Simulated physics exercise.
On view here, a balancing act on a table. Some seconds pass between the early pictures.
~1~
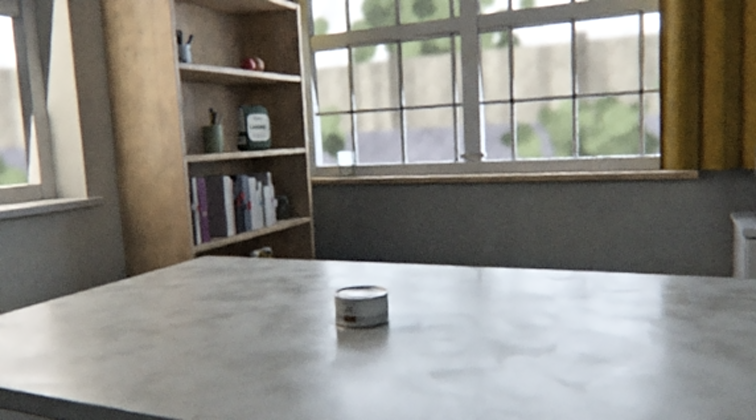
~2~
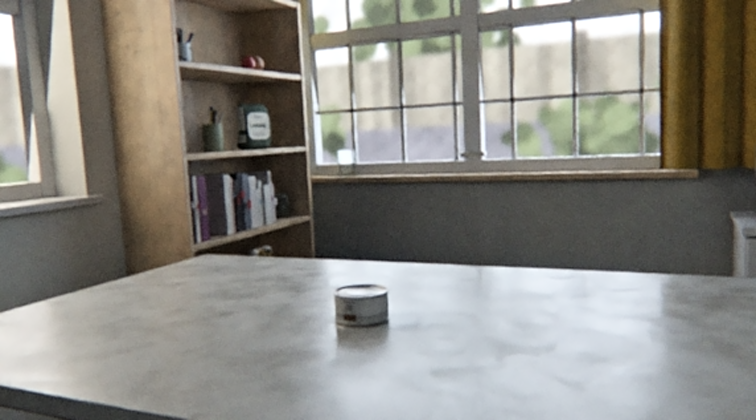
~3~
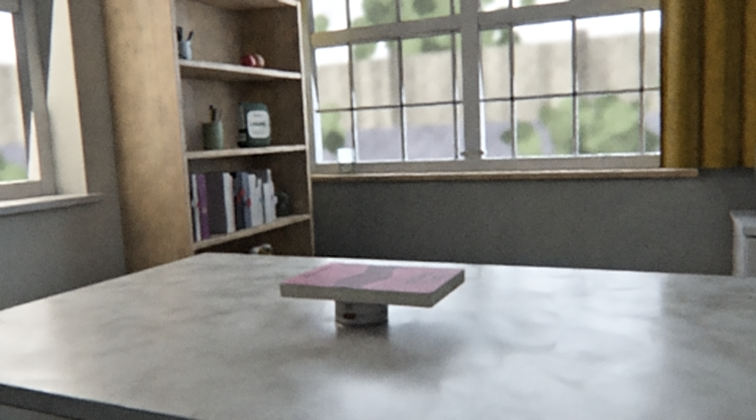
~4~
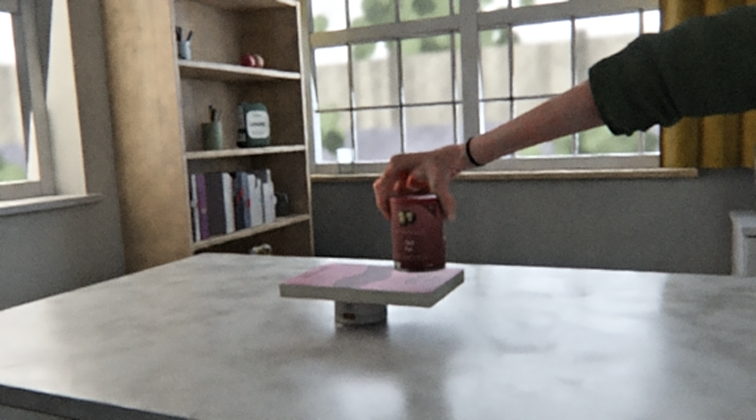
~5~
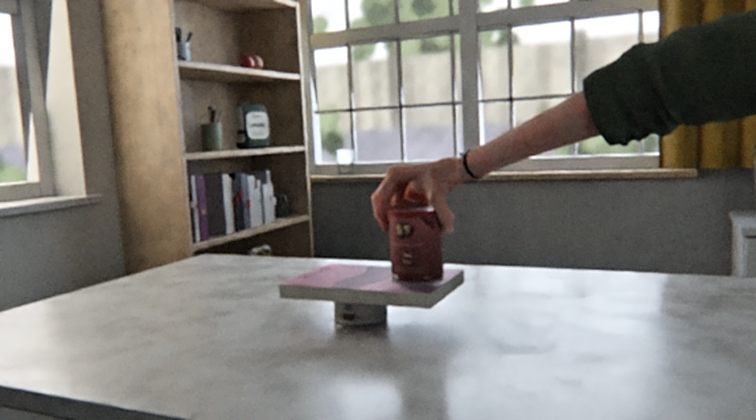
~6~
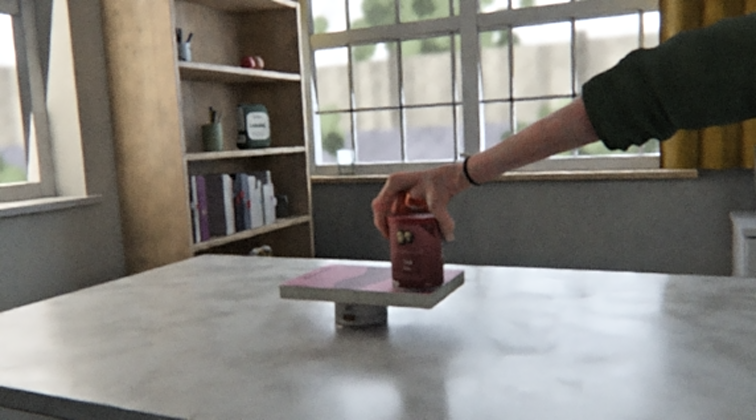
On a grey table near a bookshelf and window, a small round tin sits alone, then a pink book appears flat on top of it. A hand reaches in from the right and lowers a red tin onto the book's right side.
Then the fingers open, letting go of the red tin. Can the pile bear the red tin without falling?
No, my guess is the stack won't stay standing.
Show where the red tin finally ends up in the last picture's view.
The object ends up somewhere around (543, 320).
Then, 0.50 s later than the last frame, red tin now fallen; pink book tilted by 21°.
Then, 0.70 s later than the last frame, pink book tilted by 16°.
When it is over, fallen, red tin; moved from the start, pink book; white tub as before. End places, in pixels of the last picture, red tin near (543, 321). The stack comes apart.
